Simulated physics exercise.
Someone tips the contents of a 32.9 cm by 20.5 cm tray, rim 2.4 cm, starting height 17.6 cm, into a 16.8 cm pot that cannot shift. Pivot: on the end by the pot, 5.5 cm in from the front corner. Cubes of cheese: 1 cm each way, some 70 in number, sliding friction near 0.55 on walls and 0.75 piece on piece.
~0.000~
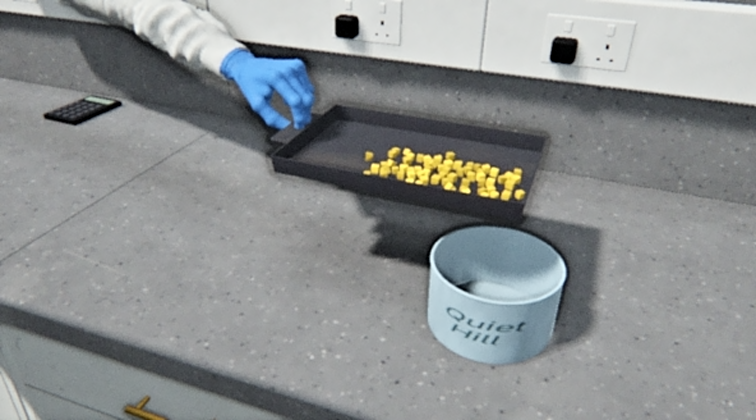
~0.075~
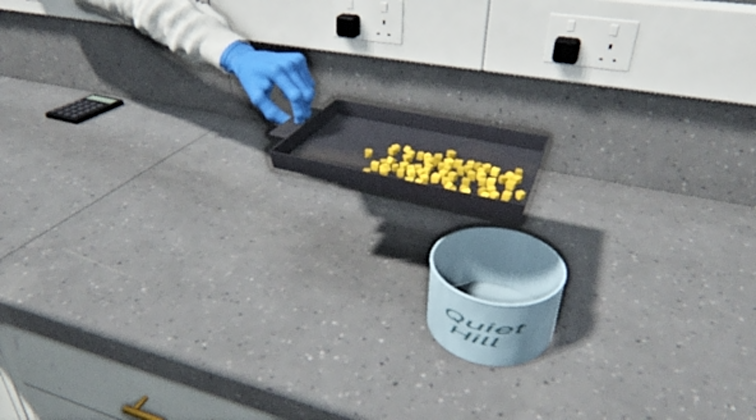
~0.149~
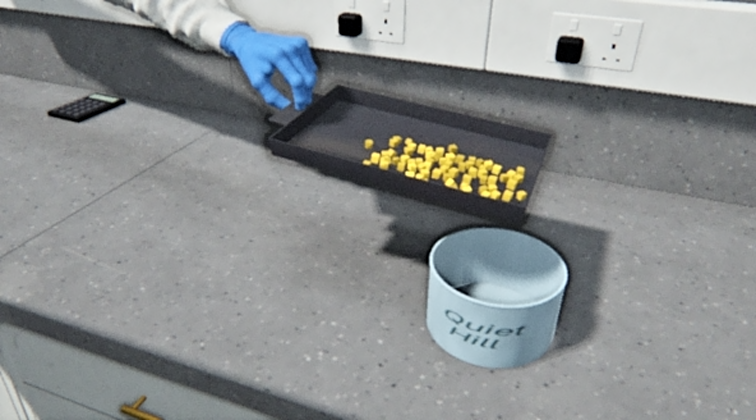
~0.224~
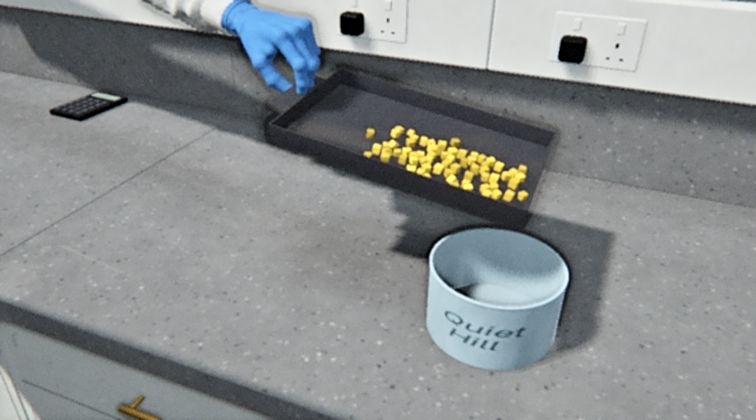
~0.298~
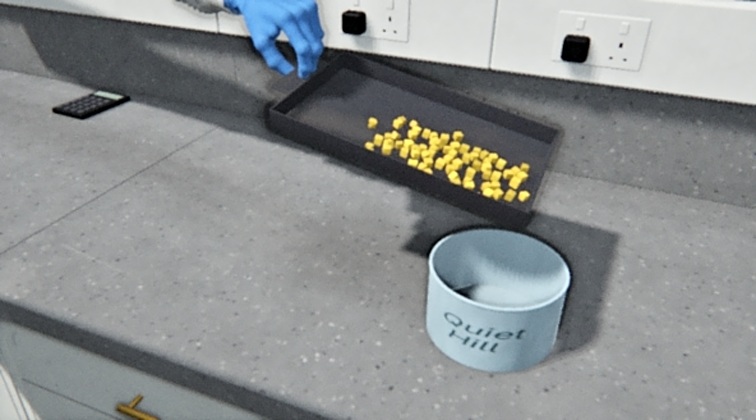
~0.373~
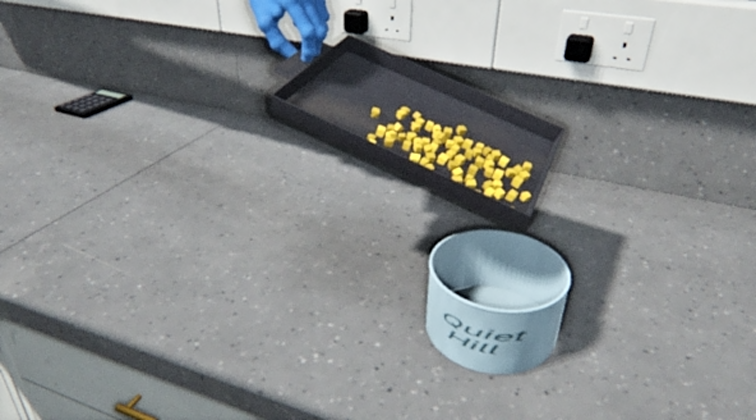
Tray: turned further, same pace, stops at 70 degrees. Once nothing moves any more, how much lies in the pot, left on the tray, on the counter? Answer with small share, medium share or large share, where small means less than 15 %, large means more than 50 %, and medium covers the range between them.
Pot - small share; tray - large share; counter - small share.
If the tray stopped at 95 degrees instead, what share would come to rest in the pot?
75 percent.
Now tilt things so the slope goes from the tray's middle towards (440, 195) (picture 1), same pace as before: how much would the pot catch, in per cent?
That comes to around 10 per cent.
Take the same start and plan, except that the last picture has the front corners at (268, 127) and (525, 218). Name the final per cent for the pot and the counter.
Per cent by place - pot 5, counter 0.
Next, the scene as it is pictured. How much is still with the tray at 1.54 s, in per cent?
Load share: Around 95%.
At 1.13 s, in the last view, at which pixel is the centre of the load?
Roughly (518, 189).
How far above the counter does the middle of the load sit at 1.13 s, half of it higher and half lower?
Some 20 cm above the counter.
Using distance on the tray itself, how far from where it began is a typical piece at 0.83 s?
6 cm.
Then, at 0.83 s, tilt 42 degrees; the tray holds 100 %, the pot 0 %.
After 1.13 s, tilt 59 degrees; the tray holds 95 %, the pot 0 %.
After 1.54 s, tilt 70 degrees; the tray holds 95 %, the pot 5 %.
In the end, at 2.4 s, pot 5 %, tray 95 %, counter 5 %.
